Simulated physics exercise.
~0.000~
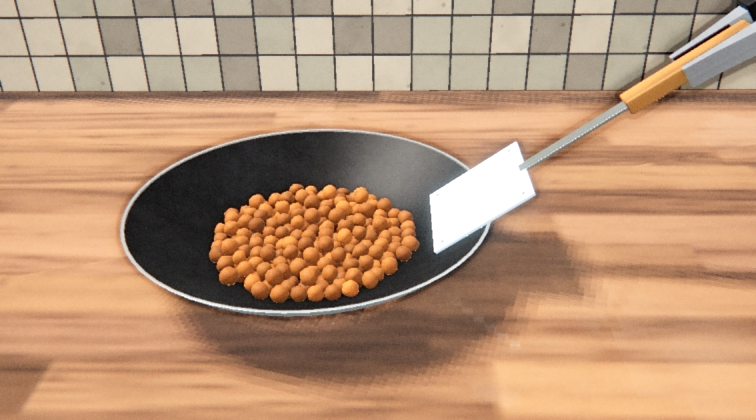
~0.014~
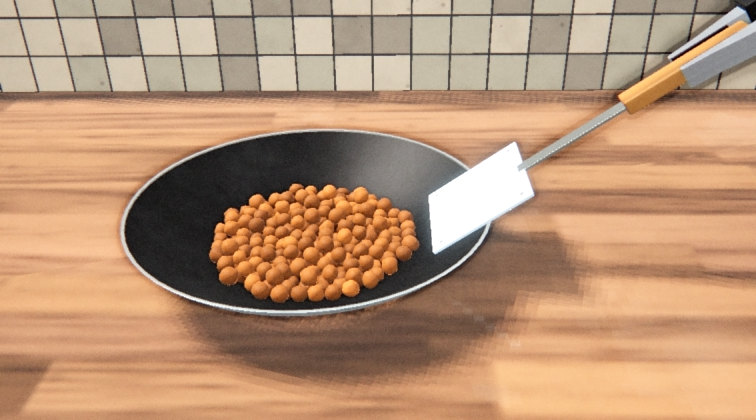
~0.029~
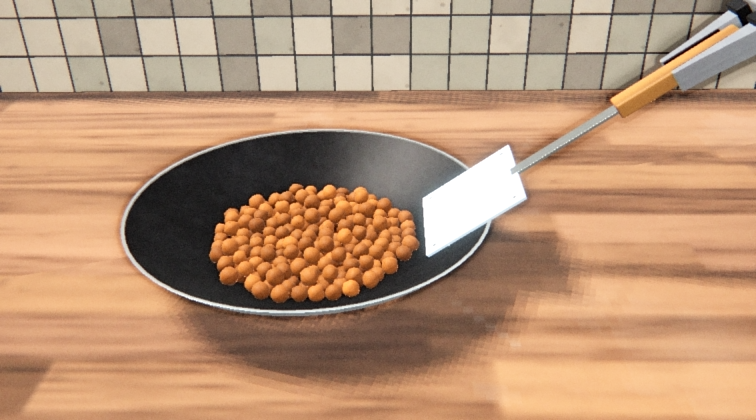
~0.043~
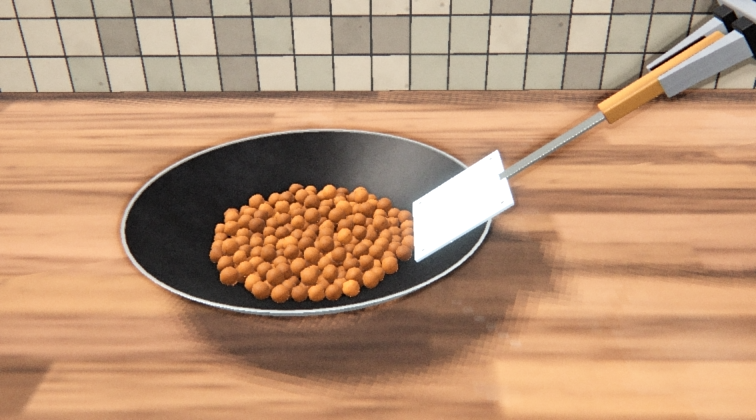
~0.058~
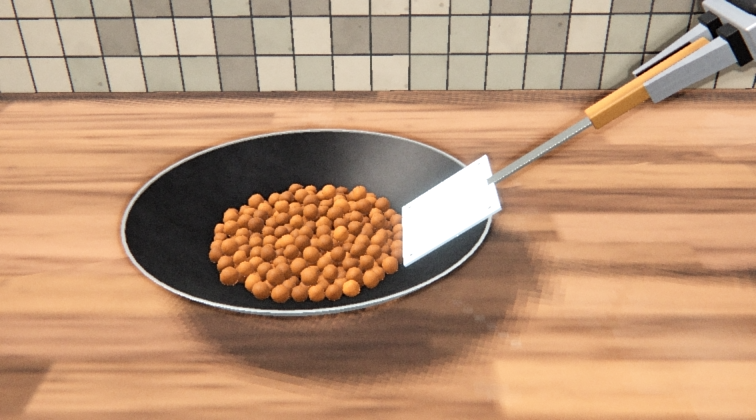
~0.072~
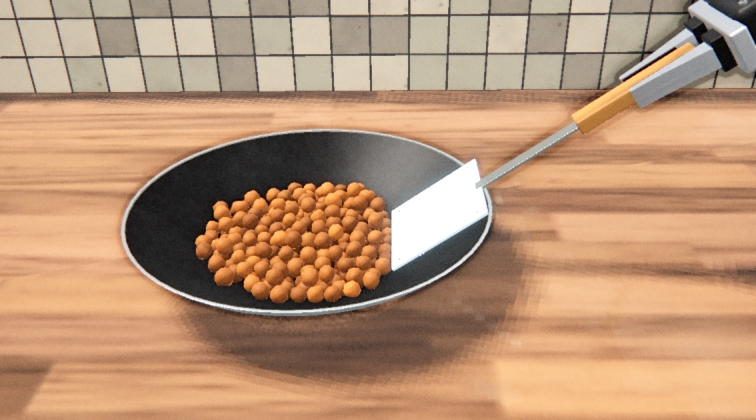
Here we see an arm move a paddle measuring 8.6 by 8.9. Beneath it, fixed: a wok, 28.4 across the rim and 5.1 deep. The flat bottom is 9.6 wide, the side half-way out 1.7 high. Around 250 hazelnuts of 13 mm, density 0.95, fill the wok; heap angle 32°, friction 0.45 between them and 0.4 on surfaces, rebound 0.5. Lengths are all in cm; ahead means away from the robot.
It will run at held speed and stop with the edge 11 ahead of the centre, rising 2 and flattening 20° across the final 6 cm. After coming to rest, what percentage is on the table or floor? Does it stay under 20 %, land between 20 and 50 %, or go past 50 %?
It lands between 20 and 50 %.
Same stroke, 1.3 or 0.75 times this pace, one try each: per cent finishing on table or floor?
Roughly 40 % and roughly 25 %.
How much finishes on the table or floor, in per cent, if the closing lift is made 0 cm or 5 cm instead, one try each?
Some 35 and 35 per cent.
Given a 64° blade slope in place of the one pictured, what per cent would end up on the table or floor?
Somewhere around 45 per cent would end on the table or floor.
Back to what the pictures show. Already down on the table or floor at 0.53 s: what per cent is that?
Fraction noted: Close to 40 per cent.
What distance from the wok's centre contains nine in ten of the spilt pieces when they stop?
Some 35 cm from the centre.
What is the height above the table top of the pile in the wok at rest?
Peak at rest, approximately 4.5 centimetres.
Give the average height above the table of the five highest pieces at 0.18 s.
Somewhere near 5 cm, I'd say.
After 0.18 s, sloping 36°, highest piece 5 above the table; 247 in the wok.
After 0.28 s, sloping 31°, highest piece 7 above the table; 241 in the wok, 6 on the blade or in flight.
After 0.53 s, sloping 16°, highest piece 6 above the table; 142 in the wok, 102 on the table or floor, 3 on the blade or in flight.
After 1.58 s, sloping 16°, highest piece 6 above the table; 141 in the wok, 106 on the table or floor.
At rest, 141 in the wok, 106 on the table or floor. That is 43 % on the table or floor.
